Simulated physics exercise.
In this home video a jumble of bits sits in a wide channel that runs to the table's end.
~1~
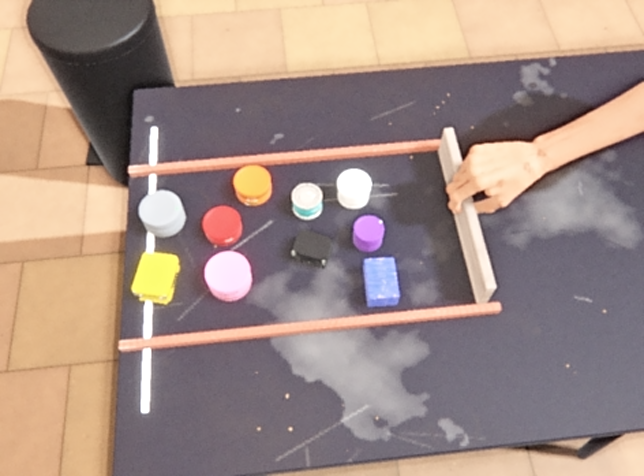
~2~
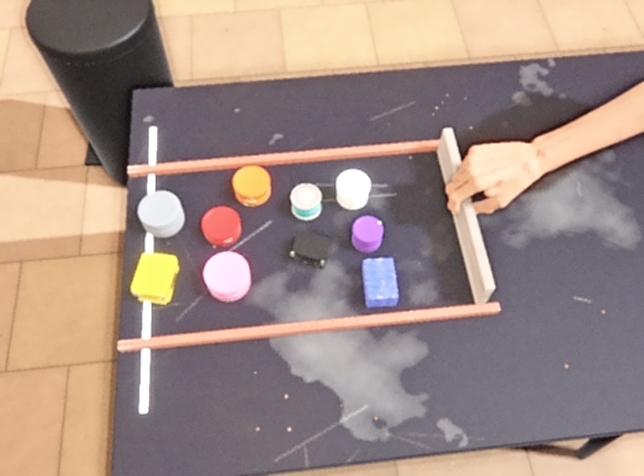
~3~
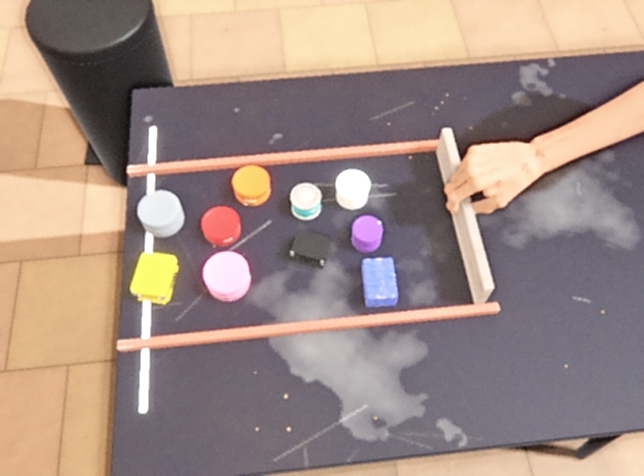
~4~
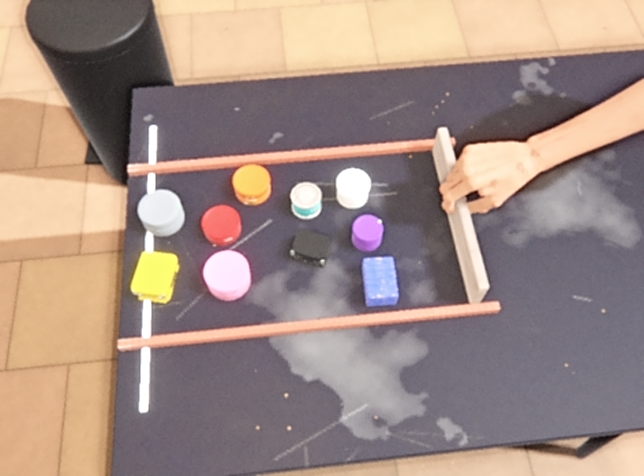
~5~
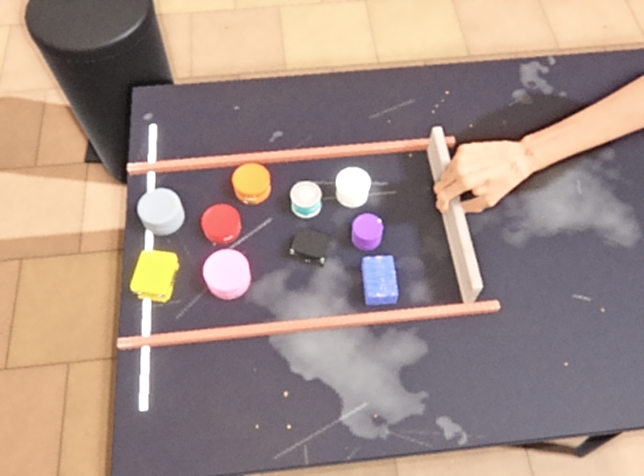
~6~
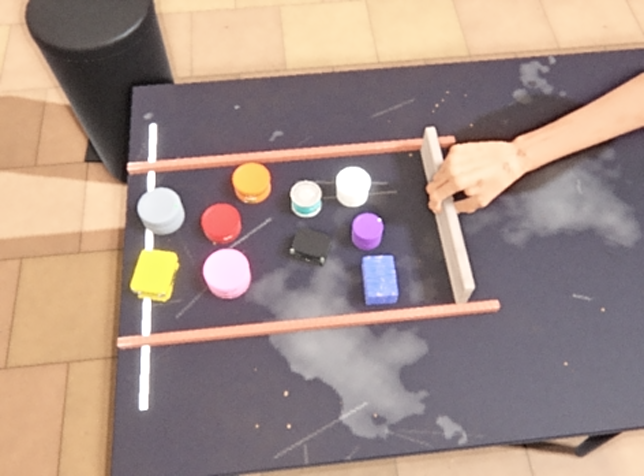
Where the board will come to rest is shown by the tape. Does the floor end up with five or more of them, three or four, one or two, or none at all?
Falling ones: Five or beyond.
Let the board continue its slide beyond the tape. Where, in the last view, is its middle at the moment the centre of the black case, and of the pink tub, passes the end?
The middle sits near (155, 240) for the first and near (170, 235) for the other.
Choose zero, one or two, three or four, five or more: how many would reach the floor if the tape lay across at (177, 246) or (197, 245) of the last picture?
The falls would be either one or two; one or two.
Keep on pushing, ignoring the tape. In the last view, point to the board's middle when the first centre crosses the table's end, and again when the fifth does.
At the first moment about (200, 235), at the next about (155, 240).
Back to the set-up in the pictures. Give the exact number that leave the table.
The answer: 6 exactly.
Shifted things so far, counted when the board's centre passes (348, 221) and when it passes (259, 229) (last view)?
One spot: 5. Other spot: 8.
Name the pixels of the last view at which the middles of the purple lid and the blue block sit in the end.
Near (132, 252) and (129, 307).
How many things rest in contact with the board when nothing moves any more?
It adds up to 4.
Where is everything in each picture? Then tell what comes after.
Yellow case (158, 278); grey lid (163, 214); red tub (223, 227); board (464, 212); tape (150, 252), in the first frame.
Grey lid (162, 214); black case (312, 250), in the second frame.
Red tub (221, 227); orange tub (252, 186), in the third frame.
Yellow case (157, 277); turquoise pot (306, 201), in the fourth frame.
Grey lid (161, 212); board (452, 212), in the fifth frame.
Yellow case (156, 276); grey lid (161, 211); red tub (222, 224); board (445, 212); tape (149, 249), in the sixth frame.
Early on, none off yet; yellow case at rest near (156, 276); grey lid at rest near (161, 211); red tub at rest near (222, 224).
A while later, none off yet; yellow case at rest near (156, 276); grey lid at rest near (161, 211); red tub travelled a little near (205, 229).
Further along, none off yet; yellow case travelled about its own width near (117, 283); grey lid travelled a little near (144, 205); red tub travelled well along near (135, 248).
Finally, the number that fall off is five or more; lost, turquoise pot, black case, pink tub, red tub, grey lid and yellow case.
